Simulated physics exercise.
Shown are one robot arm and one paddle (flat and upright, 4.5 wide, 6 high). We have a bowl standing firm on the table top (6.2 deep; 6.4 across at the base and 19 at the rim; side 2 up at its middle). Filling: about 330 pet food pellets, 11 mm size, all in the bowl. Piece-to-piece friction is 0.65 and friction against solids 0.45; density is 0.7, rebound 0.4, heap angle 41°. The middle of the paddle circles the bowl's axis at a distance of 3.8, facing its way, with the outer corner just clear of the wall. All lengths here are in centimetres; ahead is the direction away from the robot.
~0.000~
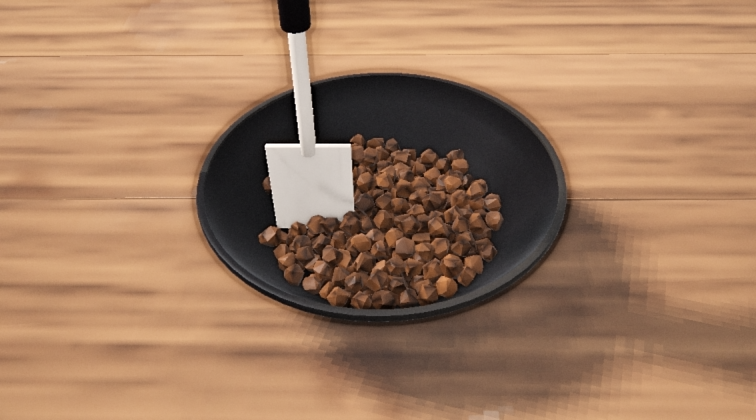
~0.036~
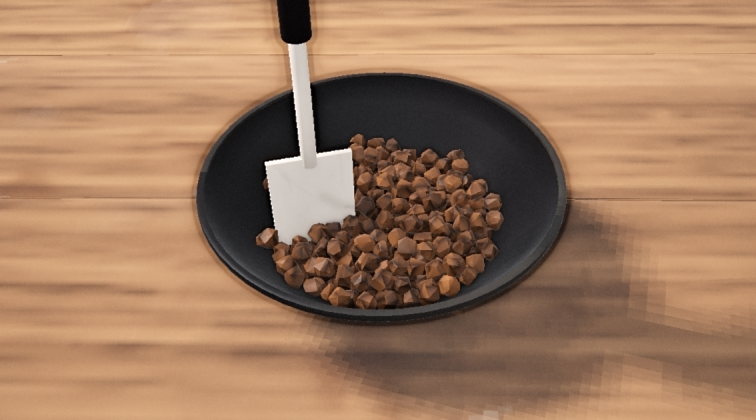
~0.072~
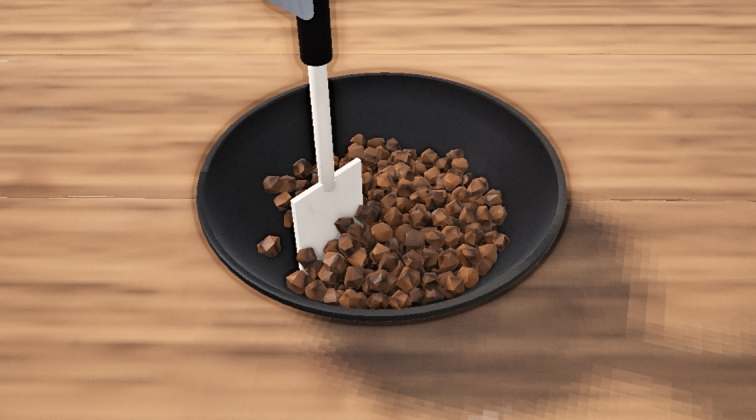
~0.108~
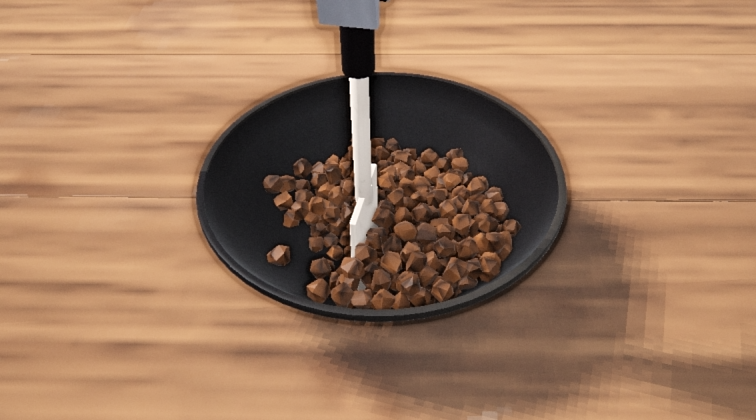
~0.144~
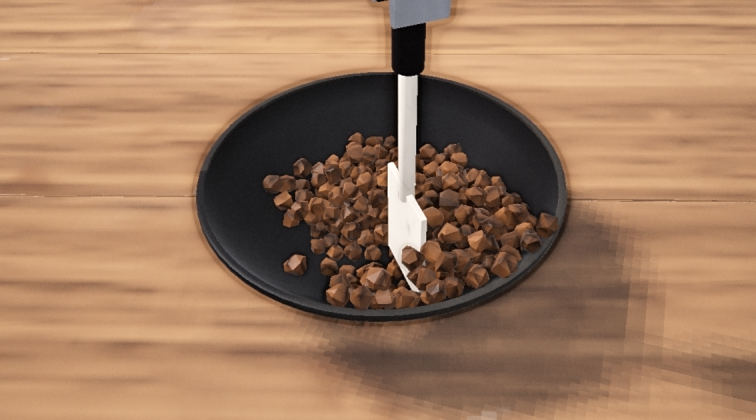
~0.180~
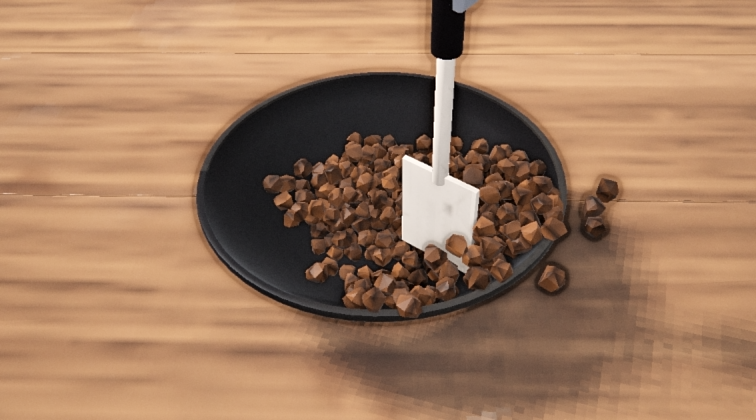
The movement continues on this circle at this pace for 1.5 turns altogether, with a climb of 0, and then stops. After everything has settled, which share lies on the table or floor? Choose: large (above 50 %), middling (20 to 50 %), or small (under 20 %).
Middling.
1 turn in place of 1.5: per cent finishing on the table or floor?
Roughly 20 per cent would end up there.
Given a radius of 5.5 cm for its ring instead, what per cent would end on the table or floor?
Then about 10 %.
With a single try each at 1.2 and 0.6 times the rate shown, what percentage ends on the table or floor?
Roughly 35 and 10 per cent.
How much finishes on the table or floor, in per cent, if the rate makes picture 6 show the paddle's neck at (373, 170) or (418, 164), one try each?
Near 10 in a hundred for the first and near 25 in a hundred for the second.
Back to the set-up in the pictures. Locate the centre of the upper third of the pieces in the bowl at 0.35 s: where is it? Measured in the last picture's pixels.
I'd put it at around (325, 114).
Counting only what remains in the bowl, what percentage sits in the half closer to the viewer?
I'd say around 45 per cent.
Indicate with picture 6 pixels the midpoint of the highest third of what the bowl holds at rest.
Close to (438, 186).
After 0.35 s, 295° round, highest piece 9 above the table; 287 in the bowl, 27 on the table or floor, 18 in flight or on the tool.
After 0.52 s, 86° round, highest piece 8 above the table; 259 in the bowl, 65 on the table or floor, 8 in flight or on the tool.
After 0.80 s, 180° round, highest piece 7 above the table; 240 in the bowl, 90 on the table or floor, 2 in flight or on the tool.
After 1.50 s, 180° round, highest piece 7 above the table; 240 in the bowl, 92 on the table or floor.
In the end, 240 in the bowl, 92 on the table or floor. That is 28 % on the table or floor.
